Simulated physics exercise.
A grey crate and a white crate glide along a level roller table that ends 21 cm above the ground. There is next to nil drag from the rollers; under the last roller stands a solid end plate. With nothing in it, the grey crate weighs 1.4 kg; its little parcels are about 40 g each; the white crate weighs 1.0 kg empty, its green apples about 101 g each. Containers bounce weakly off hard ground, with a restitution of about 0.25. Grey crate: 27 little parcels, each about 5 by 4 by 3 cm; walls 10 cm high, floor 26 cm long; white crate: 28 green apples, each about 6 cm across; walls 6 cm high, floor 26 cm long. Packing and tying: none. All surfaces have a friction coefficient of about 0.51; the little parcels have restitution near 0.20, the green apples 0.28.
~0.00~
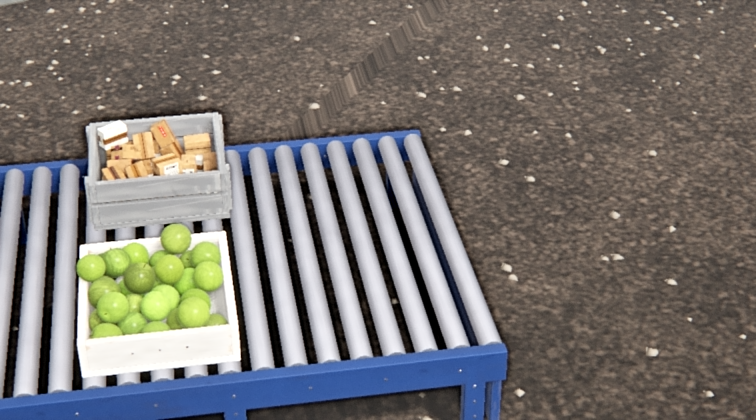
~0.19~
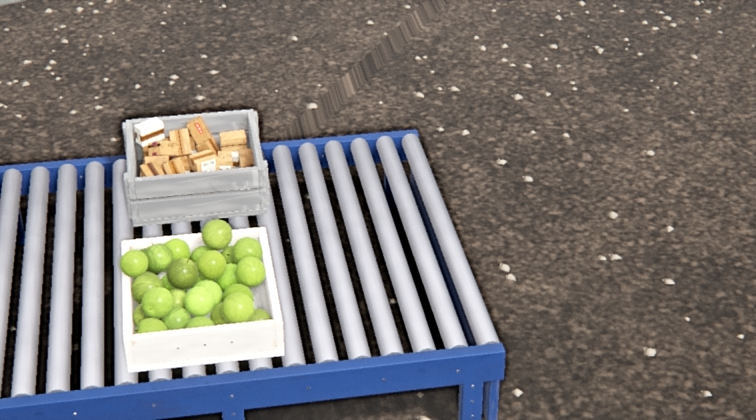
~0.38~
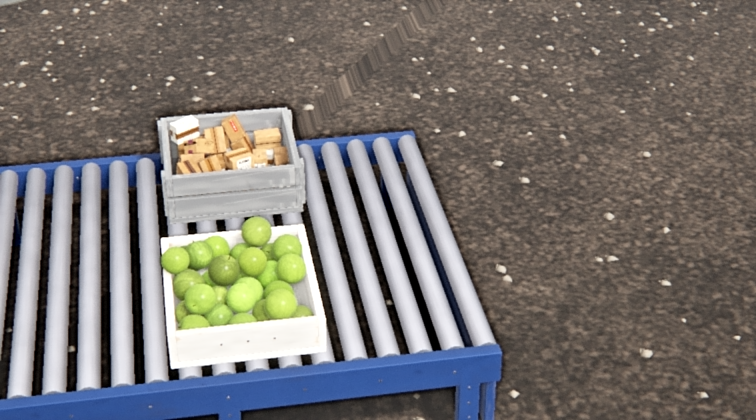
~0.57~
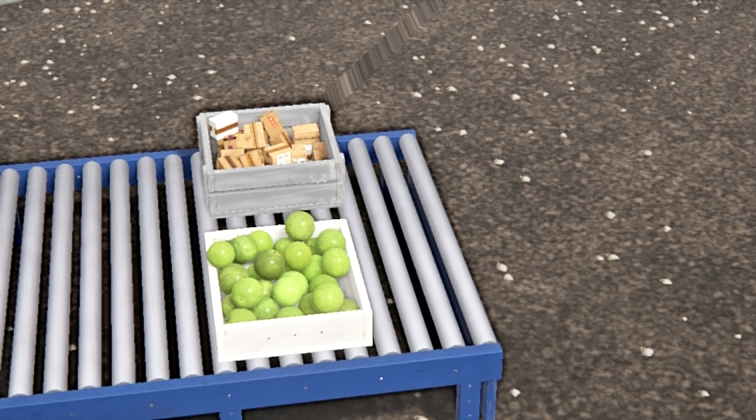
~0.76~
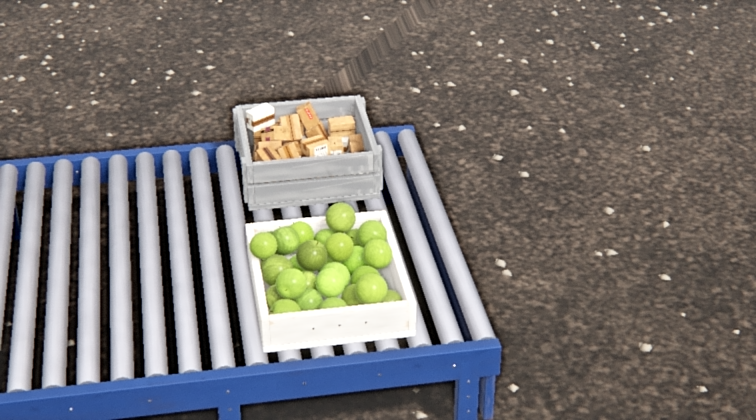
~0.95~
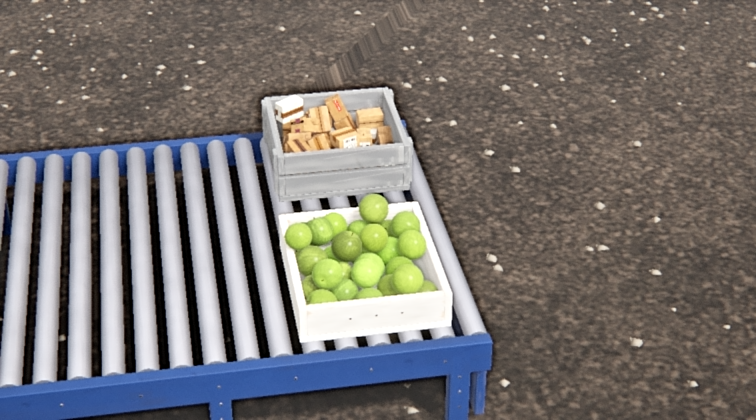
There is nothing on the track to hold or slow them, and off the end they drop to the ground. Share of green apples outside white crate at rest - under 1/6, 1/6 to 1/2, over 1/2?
1/6 to 1/2.
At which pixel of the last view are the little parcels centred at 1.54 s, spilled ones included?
(439, 140).
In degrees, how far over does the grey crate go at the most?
50°.
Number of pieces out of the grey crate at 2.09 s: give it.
Count for the grey crate: Roughly 2.
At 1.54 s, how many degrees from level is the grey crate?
It's tilted around 10°.
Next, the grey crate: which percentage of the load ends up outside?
For the grey crate, the loss is 10%.
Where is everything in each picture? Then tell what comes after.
In the first frame (we follow the rim corner now nearest the camera), white crate at (85, 342); grey crate at (95, 183); 47 cm of track left ahead; nothing out yet.
In the second frame, white crate at (131, 337); grey crate at (134, 179); 38 cm of track left ahead.
In the third frame, white crate at (175, 333); grey crate at (172, 177); 30 cm of track left ahead.
In the fourth frame, white crate at (223, 327); grey crate at (213, 172); 21 cm of track left ahead.
In the fifth frame, white crate at (269, 317); grey crate at (252, 164); 13 cm of track left ahead.
In the sixth frame, white crate at (306, 307); grey crate at (284, 155); 4 cm of track left ahead; nothing out yet.
After 1.04 s, the front runs out over the edge.
After 1.54 s, the grey crate leans 10° with 0 of 27 out and the white crate leans 4° with 0 of 28 out.
After 1.74 s, the grey crate leans 48° with 0 of 27 out and the white crate leans 49° with 6 of 28 out.
After 2.09 s, the grey crate leans 47° with 2 of 27 out and the white crate leans 49° with 11 of 28 out.
When it is over (at 2.27 s), the grey crate leans 47° with 2 of 27 out and the white crate leans 49° with 11 of 28 out. Asked share, 11 of 28, 39 per cent.
